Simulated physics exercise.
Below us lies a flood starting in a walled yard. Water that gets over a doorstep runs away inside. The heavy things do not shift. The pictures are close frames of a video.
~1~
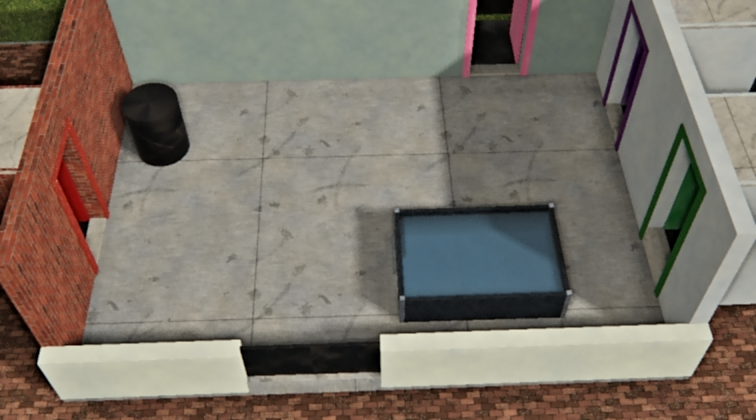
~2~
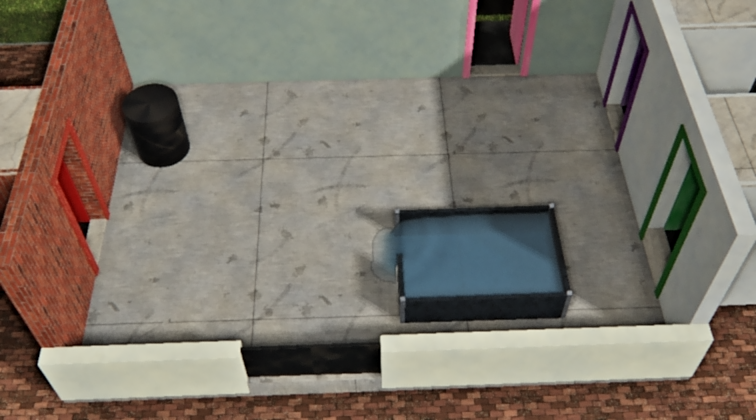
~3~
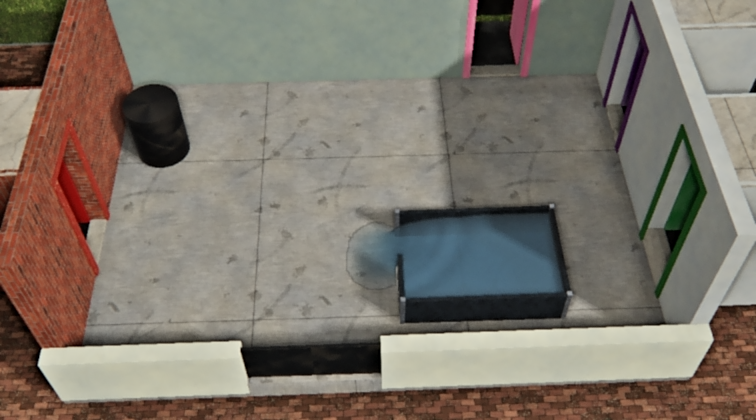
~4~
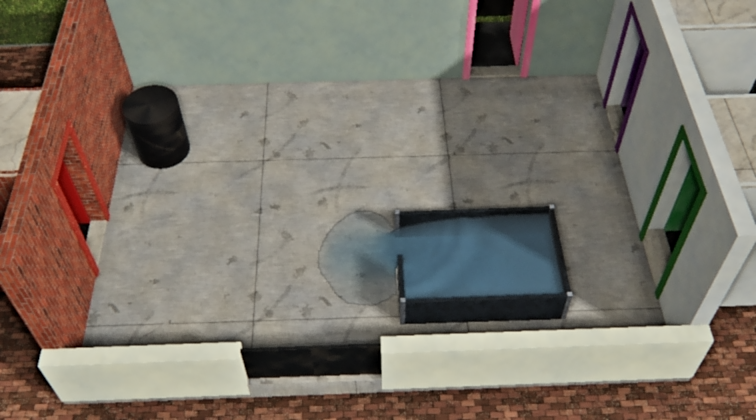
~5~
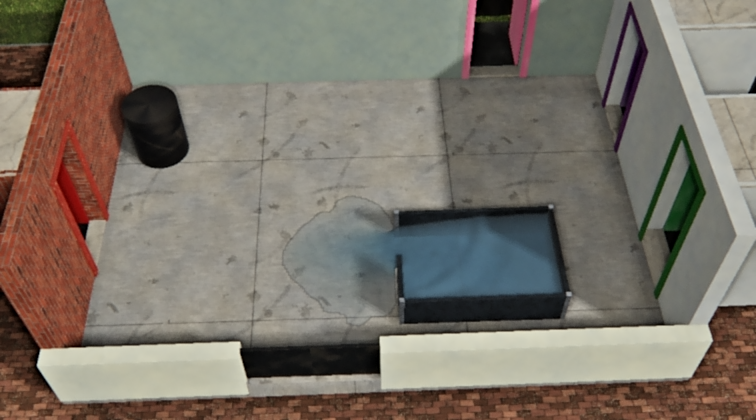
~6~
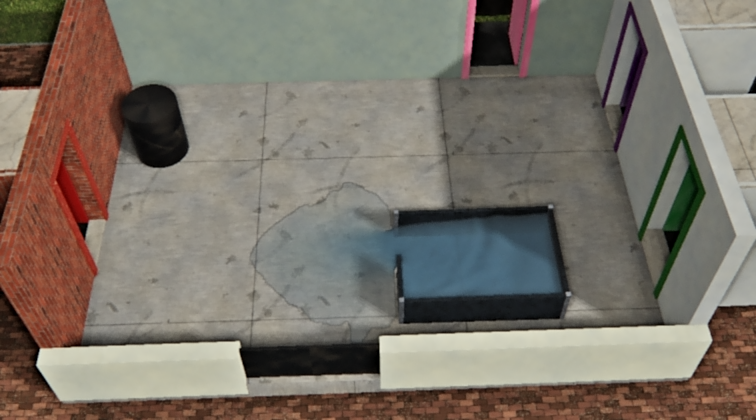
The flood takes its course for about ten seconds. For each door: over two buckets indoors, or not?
The pink door stays under that; the purple door stays under that; the red door takes more than that; the green door stays under that.
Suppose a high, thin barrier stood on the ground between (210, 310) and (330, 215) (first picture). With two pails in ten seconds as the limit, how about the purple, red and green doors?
In short: The purple door takes less, the red door takes less, the green door holds.
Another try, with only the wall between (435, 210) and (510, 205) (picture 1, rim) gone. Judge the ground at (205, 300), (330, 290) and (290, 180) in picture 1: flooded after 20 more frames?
As listed: Free of water, no water, dry.
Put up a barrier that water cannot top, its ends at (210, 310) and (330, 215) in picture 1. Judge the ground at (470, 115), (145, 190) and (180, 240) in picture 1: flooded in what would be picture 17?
In that order: Free of water, dry, dry.
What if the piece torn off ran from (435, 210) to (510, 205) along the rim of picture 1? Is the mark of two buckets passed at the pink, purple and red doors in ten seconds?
Pink door floods; purple door keeps below it; red door holds.
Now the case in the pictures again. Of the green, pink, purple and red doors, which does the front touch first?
The one in red.
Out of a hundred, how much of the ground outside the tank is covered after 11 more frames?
Some 40 per cent.
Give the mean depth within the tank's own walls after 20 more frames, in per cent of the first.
Near 54 in a hundred.
A moment on, water covers 20 % of the floor; the pink door not reached, the purple door not reached, the red door not reached, the green door not reached.
Next, water covers 40 % of the floor; the pink door not reached, the purple door not reached, the red door wet at the sill, nothing in, the green door not reached.
Then, water covers 45 % of the floor; the pink door not reached, the purple door not reached, the red door over two buckets in, the green door not reached.
Later, water covers 50 % of the floor; the pink door not reached, the purple door not reached, the red door over two buckets in, the green door not reached.
In the end, water covers 70 % of the floor; the pink door wet at the sill, nothing in, the purple door not reached, the red door over two buckets in, the green door not reached.
